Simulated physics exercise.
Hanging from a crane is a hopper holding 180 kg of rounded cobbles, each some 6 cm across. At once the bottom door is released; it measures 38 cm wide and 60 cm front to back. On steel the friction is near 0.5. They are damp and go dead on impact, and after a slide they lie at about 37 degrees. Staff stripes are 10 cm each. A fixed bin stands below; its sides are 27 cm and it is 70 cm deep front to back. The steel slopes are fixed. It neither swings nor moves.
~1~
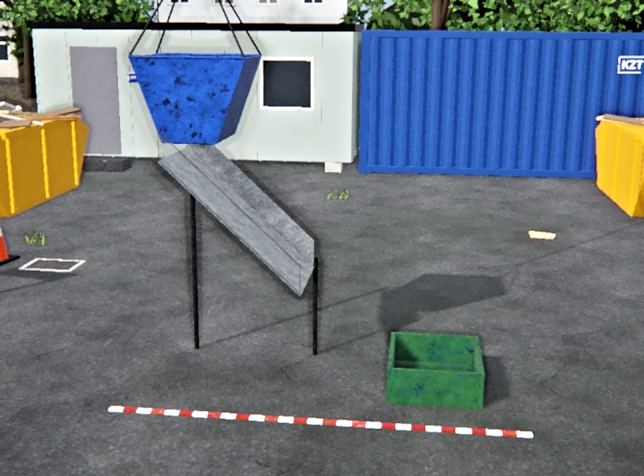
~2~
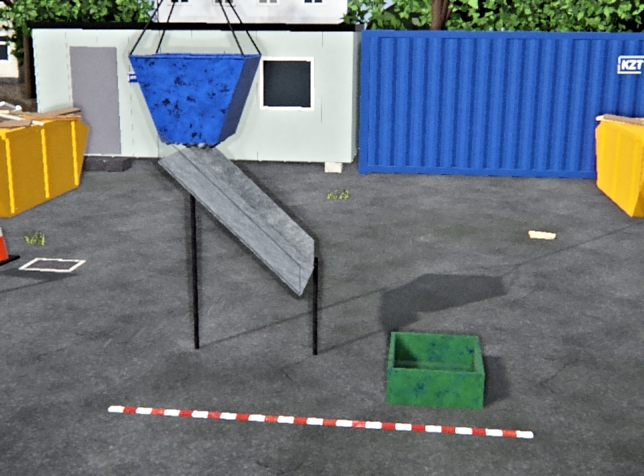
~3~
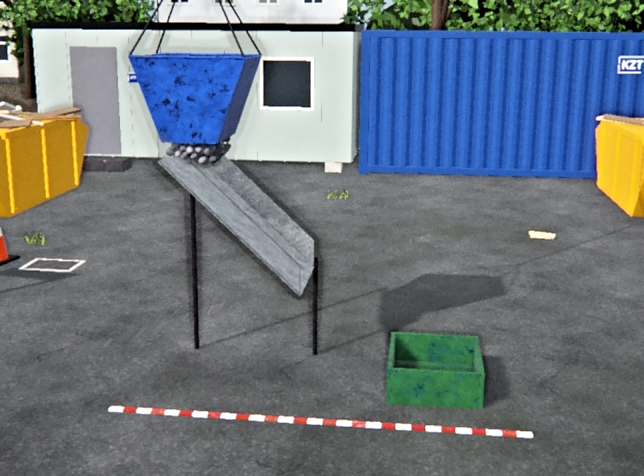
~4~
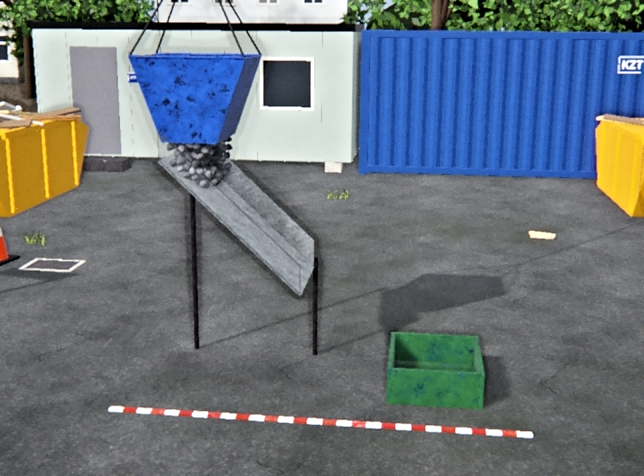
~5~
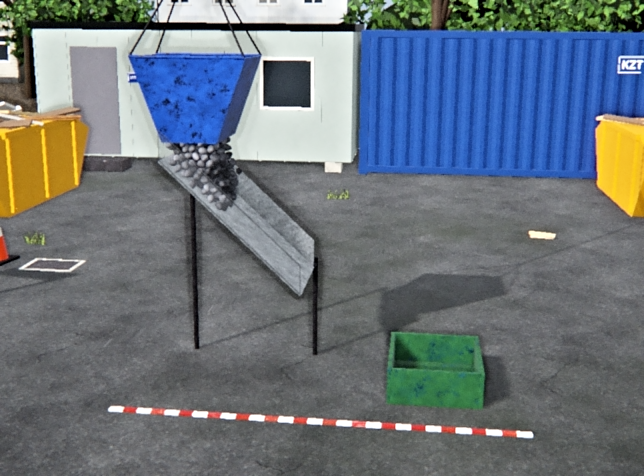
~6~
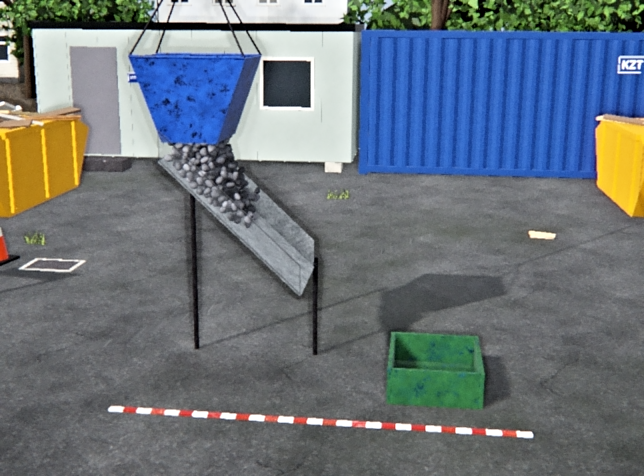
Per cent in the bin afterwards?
8 per cent.
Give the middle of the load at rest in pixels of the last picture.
Around (368, 374).
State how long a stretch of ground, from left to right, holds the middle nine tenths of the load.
I'd say close to 100 cm, left to right.
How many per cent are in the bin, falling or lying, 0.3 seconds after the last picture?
Roughly 0 percent.
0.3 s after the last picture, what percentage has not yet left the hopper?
I'd say some 0 per cent is still inside.
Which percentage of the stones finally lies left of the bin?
Around 85 per cent of it.
Then, 0.3 s after the last picture, 1 % in the hopper, 84 % on the steel, 15 % falling or lying left of the bin; the stones farthest right are at (361, 347).
Then, 0.7 s after the last picture, 0 % in the hopper, 34 % on the steel, 63 % falling or lying left of the bin, 2 % falling or lying in the bin, 1 % falling or lying beside or right of the bin; the stones farthest right are at (439, 364).
Then, 1.3 s after the last picture, 0 % in the hopper, 86 % falling or lying left of the bin, 8 % falling or lying in the bin, 6 % falling or lying beside or right of the bin; the stones farthest right are at (481, 369).
Then, 2.2 s after the last picture, 0 % in the hopper, 84 % falling or lying left of the bin, 8 % falling or lying in the bin, 8 % falling or lying beside or right of the bin; the stones farthest right are at (499, 390).
Then, 4.1 s after the last picture, 0 % in the hopper, 84 % left of the bin, 8 % in the bin, 8 % beside or right of the bin; the stones farthest right are at (499, 390).
